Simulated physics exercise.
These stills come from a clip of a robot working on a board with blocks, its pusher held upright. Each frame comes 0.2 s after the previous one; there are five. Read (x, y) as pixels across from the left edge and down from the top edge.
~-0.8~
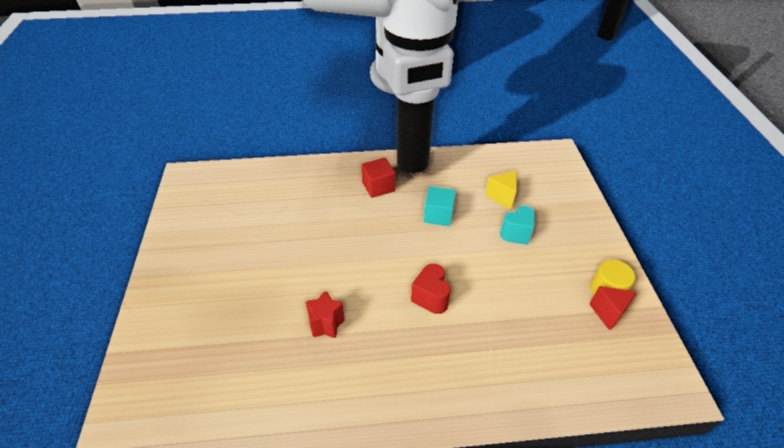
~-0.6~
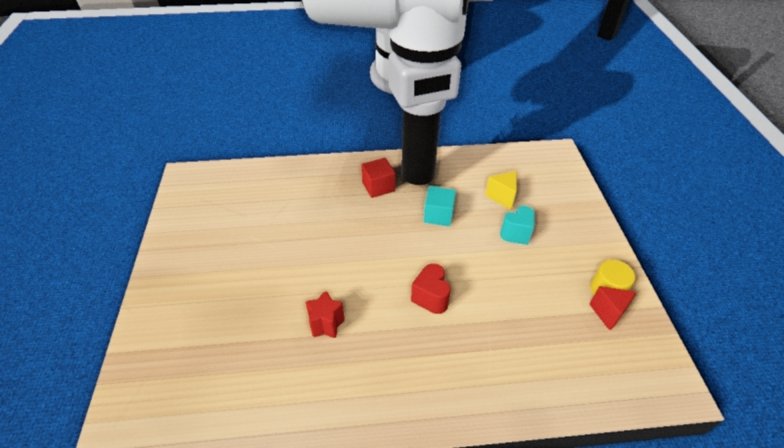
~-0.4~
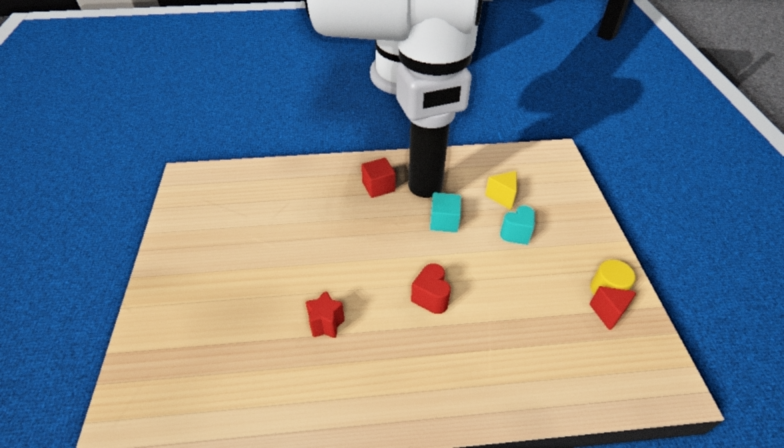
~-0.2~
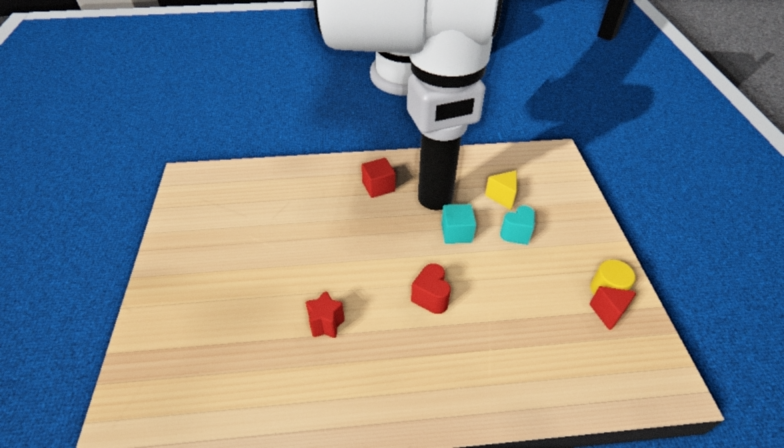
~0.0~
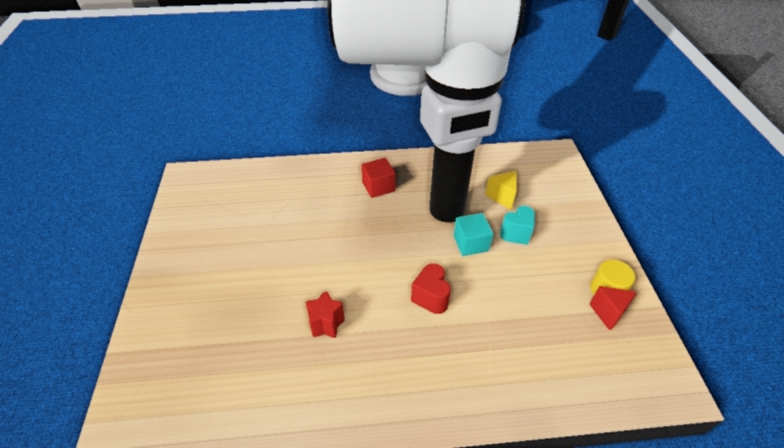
A robot arm's black tip moved in beside a turquoise cube and pushed it down and to the right across the wooden board, closer to the turquoise heart, while the other blocks stayed still.
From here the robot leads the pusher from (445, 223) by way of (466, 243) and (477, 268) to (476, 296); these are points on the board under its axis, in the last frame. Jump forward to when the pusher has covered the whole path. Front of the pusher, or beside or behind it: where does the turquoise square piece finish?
The pusher loses it on the way.
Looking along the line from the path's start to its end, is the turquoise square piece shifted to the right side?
That would be a no.
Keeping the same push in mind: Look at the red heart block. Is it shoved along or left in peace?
Once the path ends, it is where it was.
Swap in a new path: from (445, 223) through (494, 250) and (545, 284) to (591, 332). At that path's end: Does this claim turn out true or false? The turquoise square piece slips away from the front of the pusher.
Verdict: False.
The first path, step by step. One third of the way, pusher (468, 230); turquoise square piece (498, 242), turned 30° anticlockwise.
Two thirds of the way, pusher (479, 255); turquoise square piece (517, 261), turned 70° anticlockwise.
At the end, pusher (479, 284); red heart block in place; turquoise square piece (518, 263), turned 75° anticlockwise.
